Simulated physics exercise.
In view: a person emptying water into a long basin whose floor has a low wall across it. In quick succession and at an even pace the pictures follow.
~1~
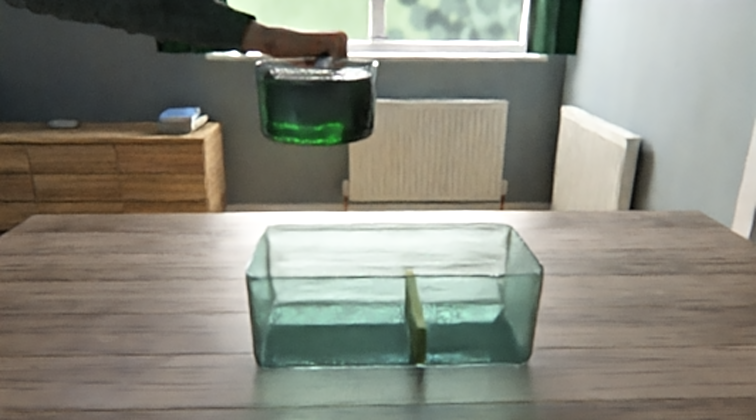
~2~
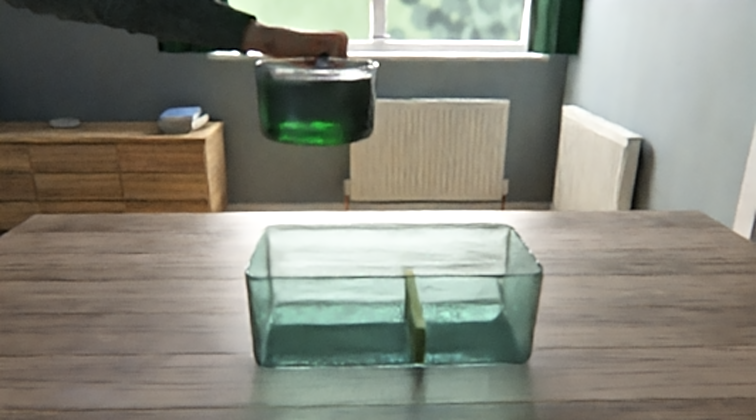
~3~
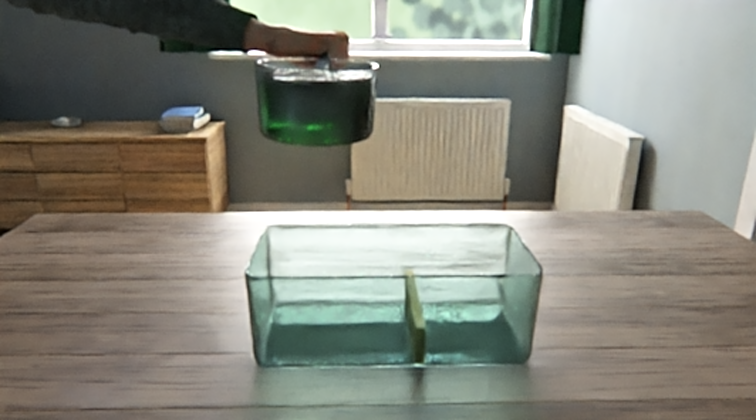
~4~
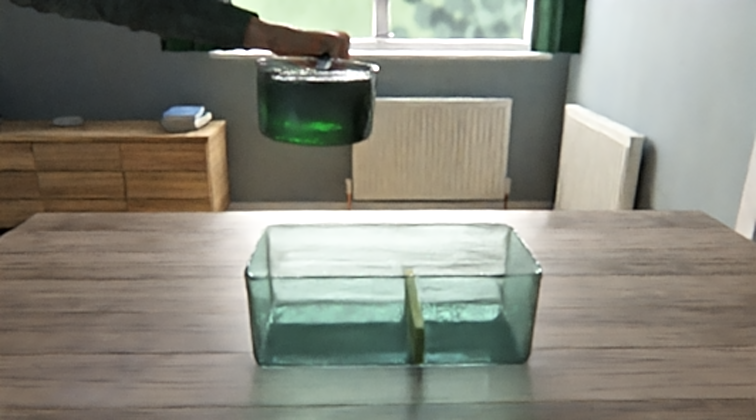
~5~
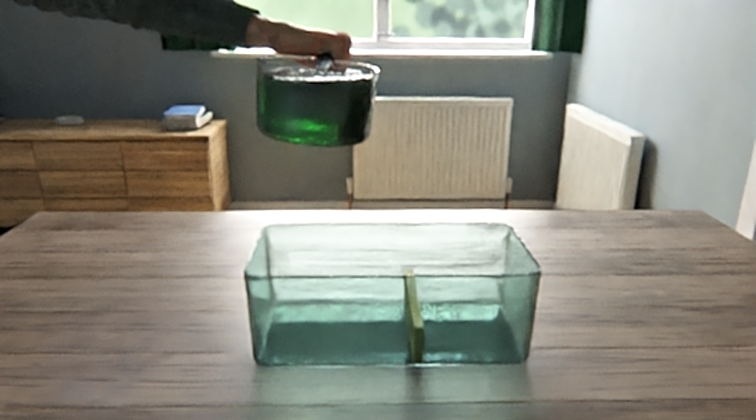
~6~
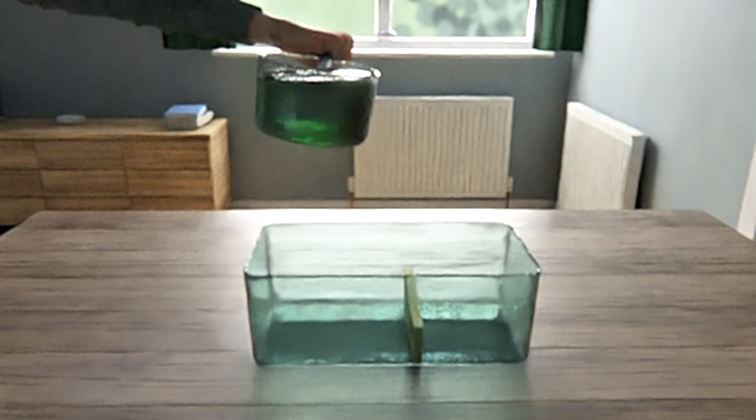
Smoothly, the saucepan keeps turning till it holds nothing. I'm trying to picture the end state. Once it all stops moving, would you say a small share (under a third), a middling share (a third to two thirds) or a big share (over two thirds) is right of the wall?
A big share, over two thirds.
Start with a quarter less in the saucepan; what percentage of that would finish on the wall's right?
Close to 75 per cent, more or less.
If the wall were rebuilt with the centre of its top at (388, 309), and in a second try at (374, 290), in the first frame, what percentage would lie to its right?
First some 90, then 95 per cent.
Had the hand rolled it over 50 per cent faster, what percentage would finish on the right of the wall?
I'd put it at some 80 percent.
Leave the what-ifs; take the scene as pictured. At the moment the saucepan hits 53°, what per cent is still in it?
Near 70 in a hundred still remains.
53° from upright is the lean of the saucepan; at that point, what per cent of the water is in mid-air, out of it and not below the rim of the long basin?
I'd put it at roughly 25 percent of it.
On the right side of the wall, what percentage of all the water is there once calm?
About 80 per cent.
A moment on, the saucepan is tipped part way and 70 per cent is still to pour, 2 is left of the wall and 5 right of it.
Next, the saucepan is tipped on its side and 21 per cent is still to pour, 3 is left of the wall and 59 right of it.
Then the saucepan is tipped on its side and 3 per cent is still to pour, 12 is left of the wall and 81 right of it.
Later the saucepan is tipped on its side and 0 per cent is still to pour, 17 is left of the wall and 81 right of it.
In the end 18 per cent lies left of the wall, 81 right of it and 1 outside.
